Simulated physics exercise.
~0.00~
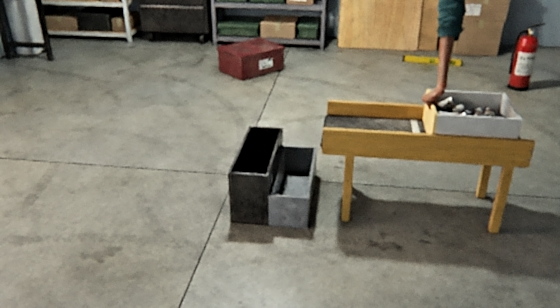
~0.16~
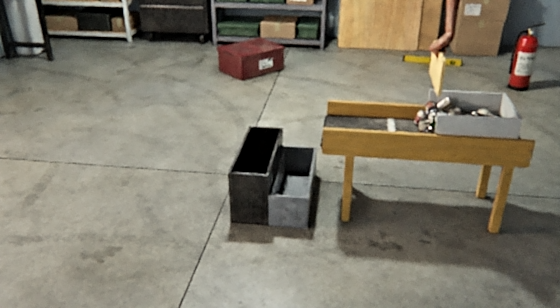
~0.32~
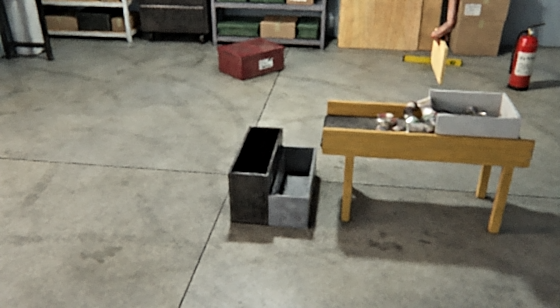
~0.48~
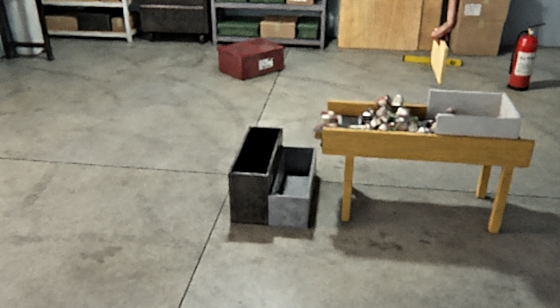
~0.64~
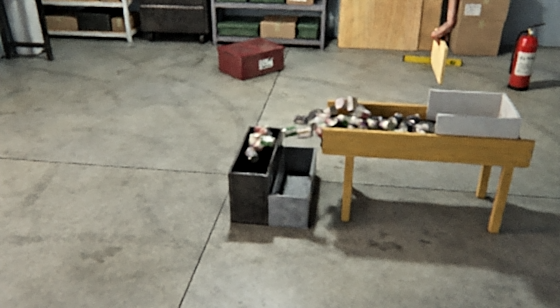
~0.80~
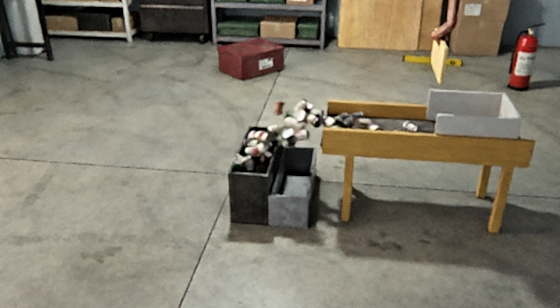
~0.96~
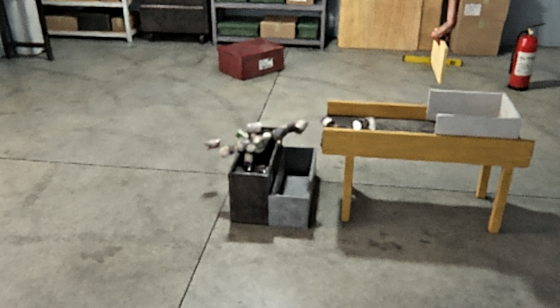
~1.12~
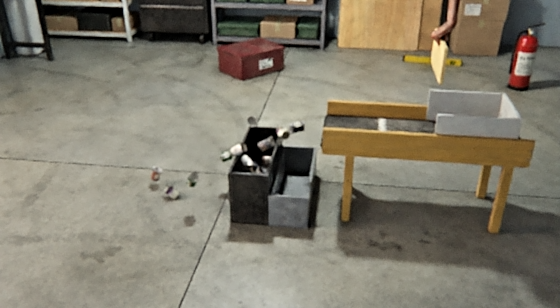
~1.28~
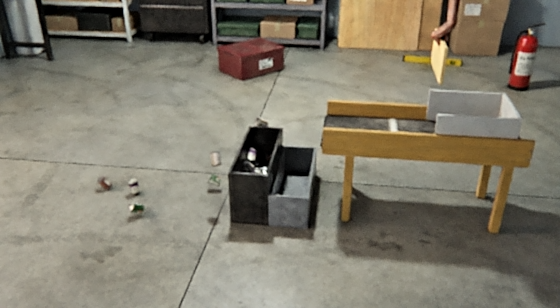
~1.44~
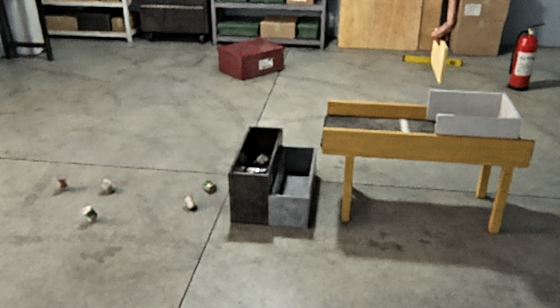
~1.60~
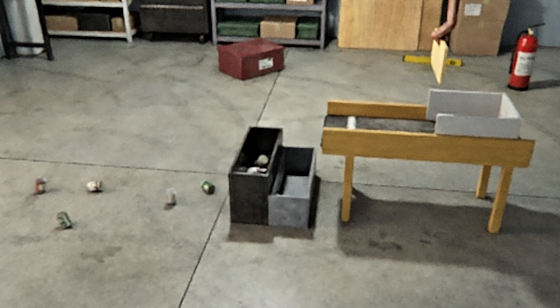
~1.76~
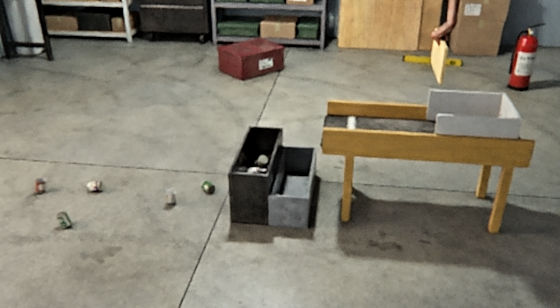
In a workshop with a grey concrete floor, seen from slightly above by a still camera, a wooden-sided belt on legs stands at right with a white pen full of small tins. A black box and a lower grey tub stand to its left, with shelves, a red box and a fire extinguisher behind. A hand lifts a wooden gate, and the tins ride left in a jumbled heap. They fly off the belt's end over the grey tub, most dropping into the black box. Some overshoot and tumble across the floor, where a few lie scattered at left.
